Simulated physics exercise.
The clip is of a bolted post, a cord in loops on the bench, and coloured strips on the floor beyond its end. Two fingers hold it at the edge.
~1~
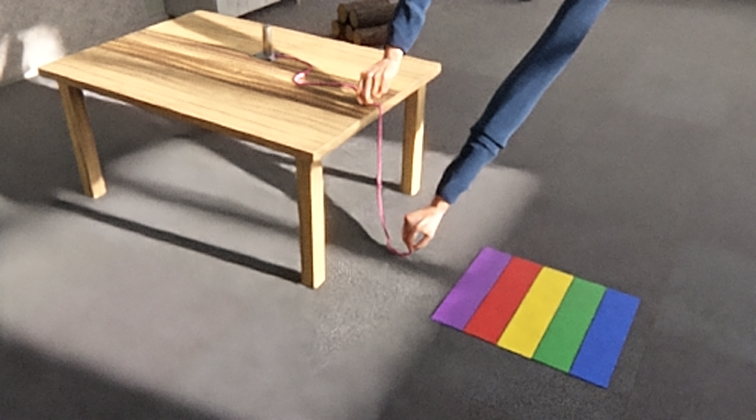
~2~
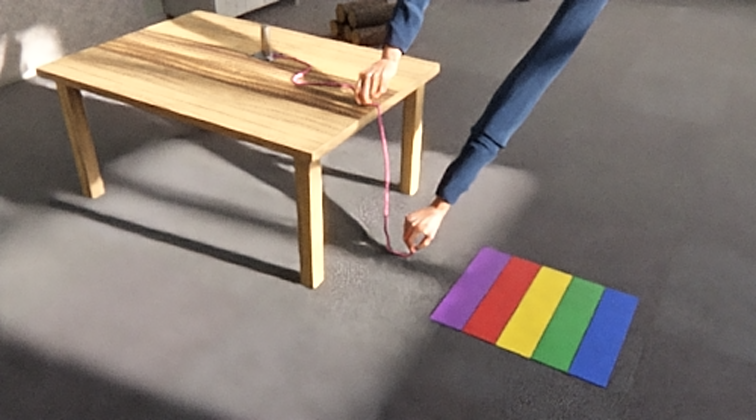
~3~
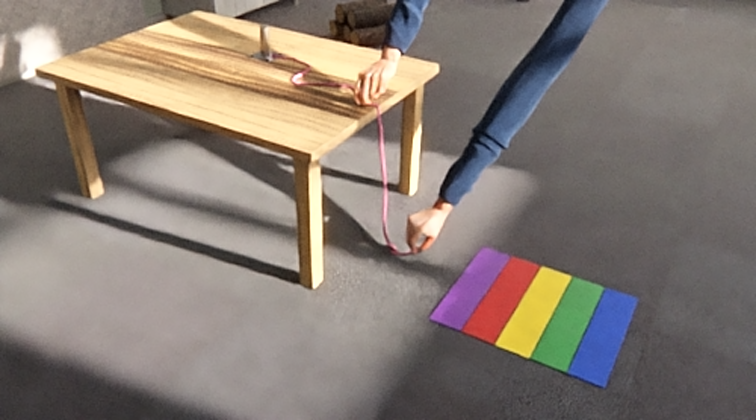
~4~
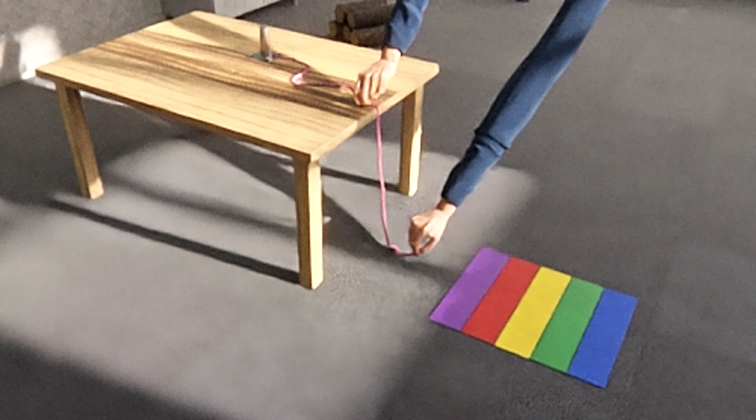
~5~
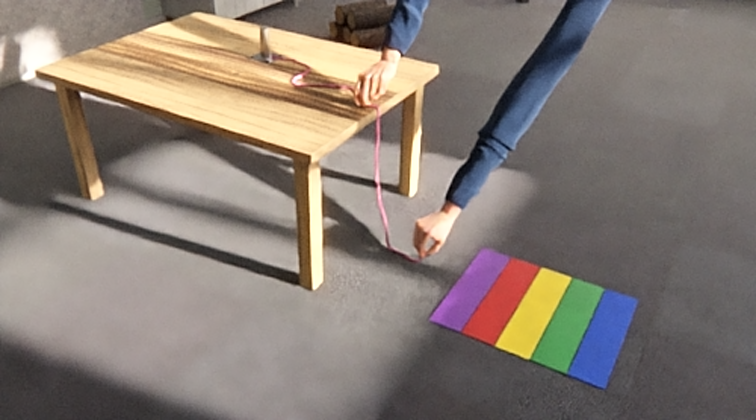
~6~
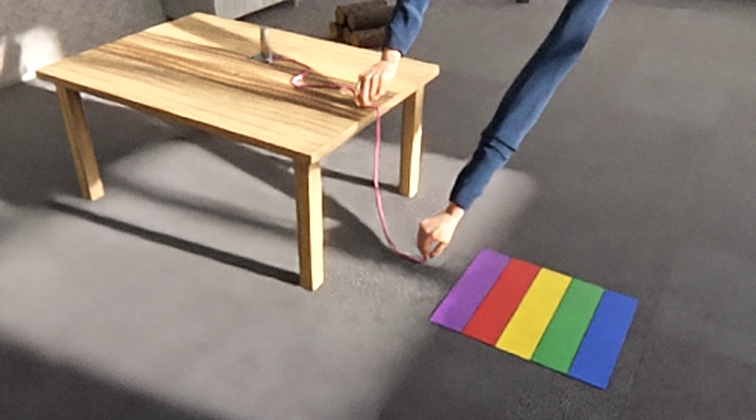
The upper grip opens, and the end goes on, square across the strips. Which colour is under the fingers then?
The end stops over the green strip.
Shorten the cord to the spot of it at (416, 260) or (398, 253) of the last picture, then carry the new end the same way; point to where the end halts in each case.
In that order: (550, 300) and (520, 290).
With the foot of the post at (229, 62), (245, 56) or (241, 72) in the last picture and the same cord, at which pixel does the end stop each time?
Try by try, around (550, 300), (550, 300) and (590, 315).
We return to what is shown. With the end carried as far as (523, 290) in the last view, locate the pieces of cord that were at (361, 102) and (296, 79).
About (389, 139), and the other about (330, 83).
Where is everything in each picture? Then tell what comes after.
End (414, 249); purple (456, 310); red (489, 322); yellow (522, 335); green (558, 349); blue (595, 363), in the first picture.
End (414, 249); cord through (295, 60) (295, 79) (353, 88) (380, 119) (387, 180) (388, 235), in the second picture.
End (417, 251), in the third picture.
End (420, 252); cord through (294, 60) (294, 79) (352, 88) (378, 119) (382, 180) (387, 239), in the fourth picture.
End (425, 255), in the fifth picture.
End (429, 257); cord through (294, 62) (294, 81) (352, 90) (378, 120) (376, 180) (388, 239), in the sixth picture.
A little later, end near (523, 290); over red.
Next, end near (559, 302); over green.
When it is tight, end near (580, 310); over green. It gets as far as the green strip.
